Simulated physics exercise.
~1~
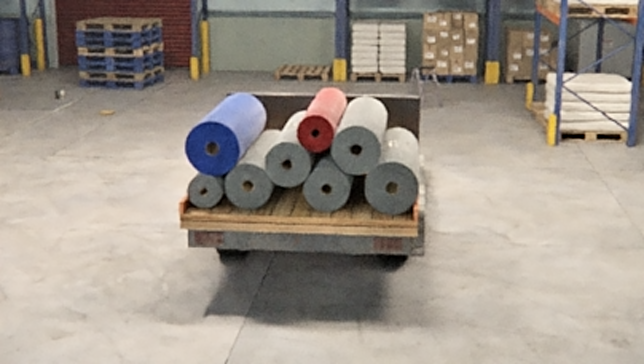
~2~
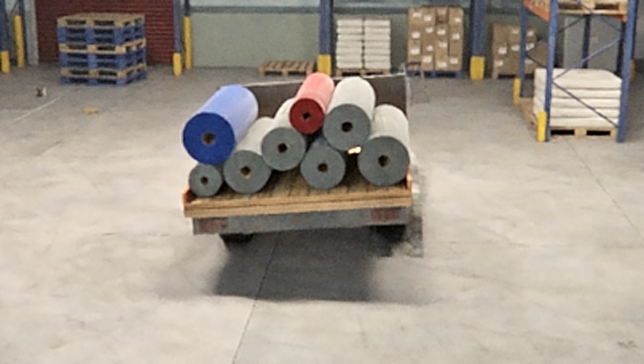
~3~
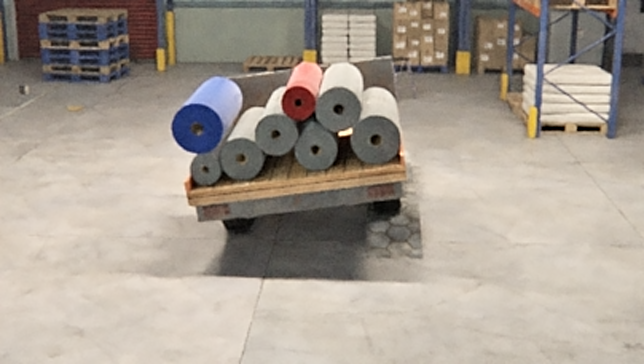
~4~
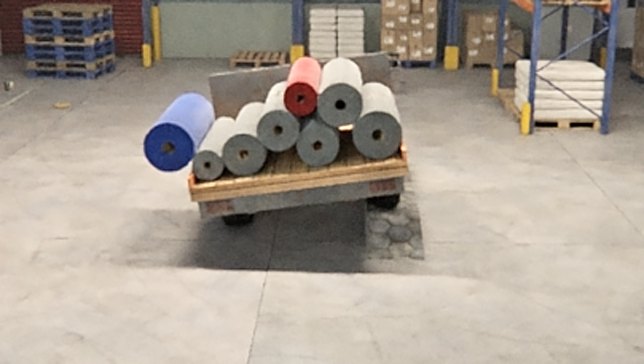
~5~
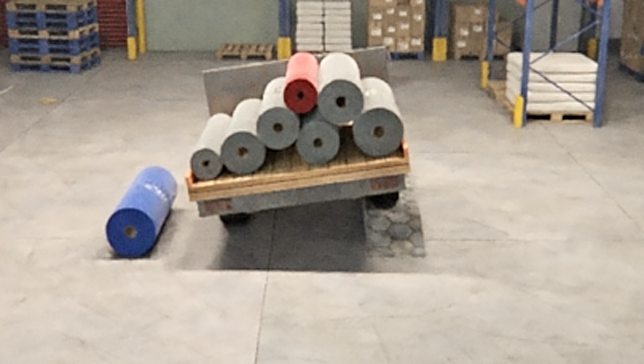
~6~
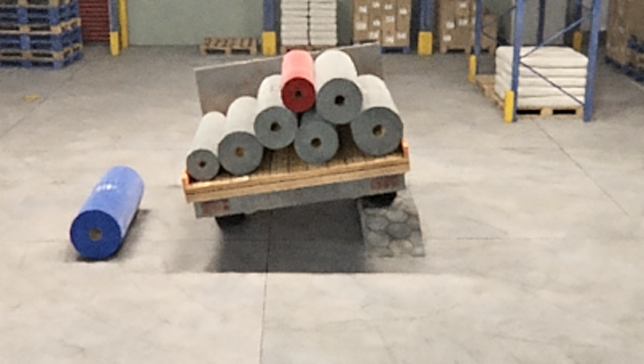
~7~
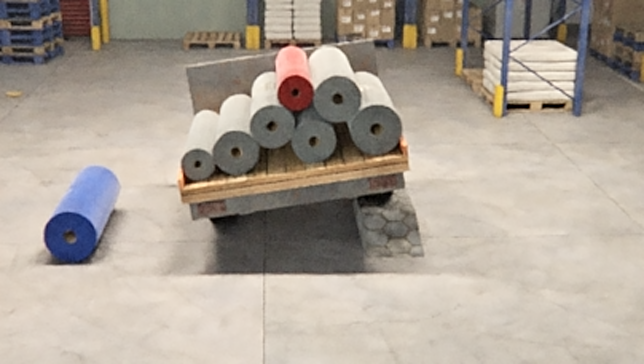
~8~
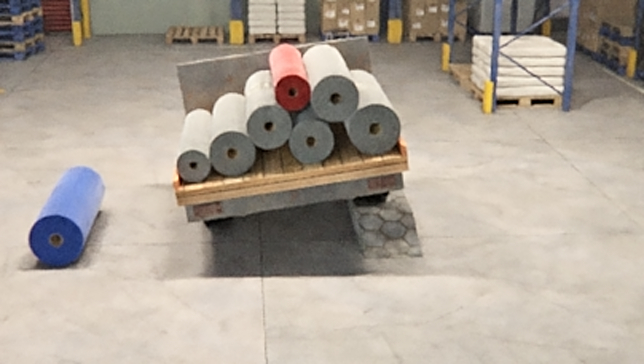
A blue roll falls left off a tilting trailer and rolls away, while red stays aboard.
